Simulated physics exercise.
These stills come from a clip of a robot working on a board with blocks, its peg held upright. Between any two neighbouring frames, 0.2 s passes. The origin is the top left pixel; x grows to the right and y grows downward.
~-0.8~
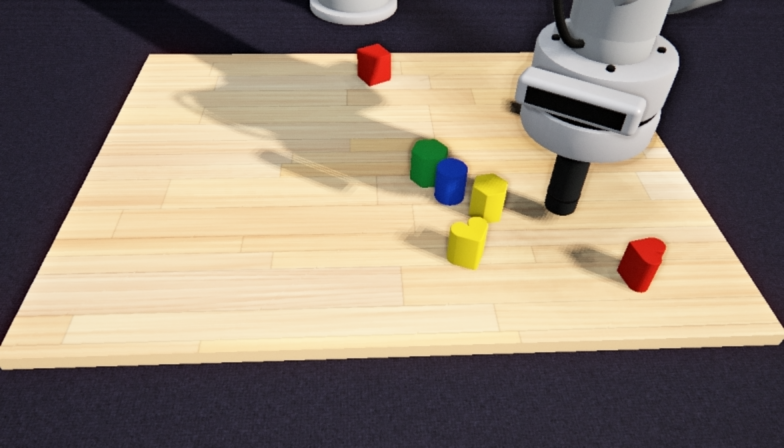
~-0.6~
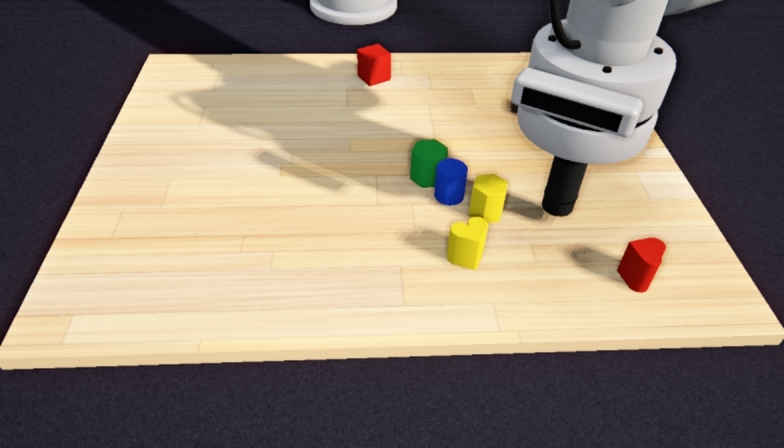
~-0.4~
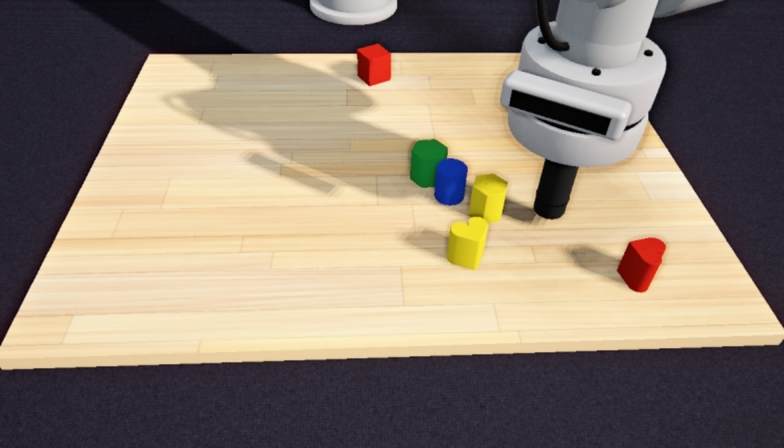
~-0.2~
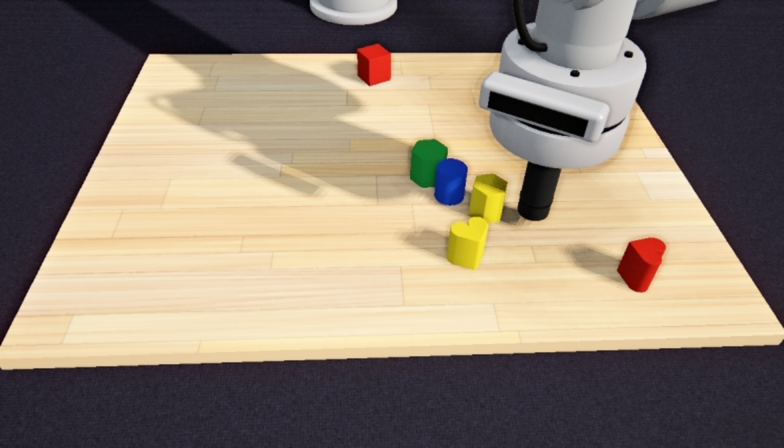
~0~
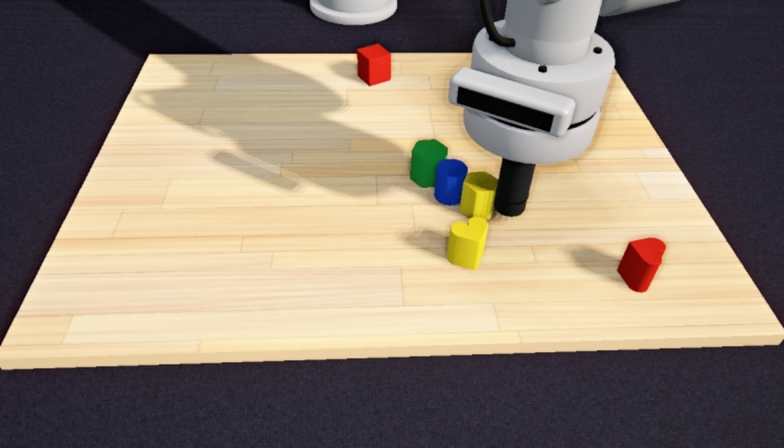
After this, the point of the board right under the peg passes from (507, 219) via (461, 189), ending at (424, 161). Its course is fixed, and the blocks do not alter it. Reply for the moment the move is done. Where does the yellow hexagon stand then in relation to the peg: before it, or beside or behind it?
Final position: To the side or behind.
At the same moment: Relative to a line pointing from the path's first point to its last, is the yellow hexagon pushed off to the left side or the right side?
It moves left.
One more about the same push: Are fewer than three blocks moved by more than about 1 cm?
Short answer: No.
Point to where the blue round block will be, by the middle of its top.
At the end it should sit near (381, 156).
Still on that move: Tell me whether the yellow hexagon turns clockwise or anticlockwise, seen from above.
It spins anti-clockwise.
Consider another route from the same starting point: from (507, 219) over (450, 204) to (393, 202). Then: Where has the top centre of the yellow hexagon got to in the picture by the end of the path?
The middle of the upper face of the yellow hexagon will lie at about (374, 157) in the picture.
The first path, step by step. One third of the way, peg at (477, 187); green hexagon at (411, 139), turned 70° clockwise; blue round block at (418, 158); yellow hexagon at (448, 163), turned 10° anticlockwise.
Two thirds of the way, peg at (448, 168); green hexagon at (402, 134), turned 95° clockwise; blue round block at (388, 155); yellow hexagon at (419, 152), turned 35° anticlockwise.
At the end, peg at (424, 150); green hexagon at (394, 131), turned 120° clockwise; blue round block at (381, 156); yellow heart unmoved; yellow hexagon at (410, 149), turned 60° anticlockwise.
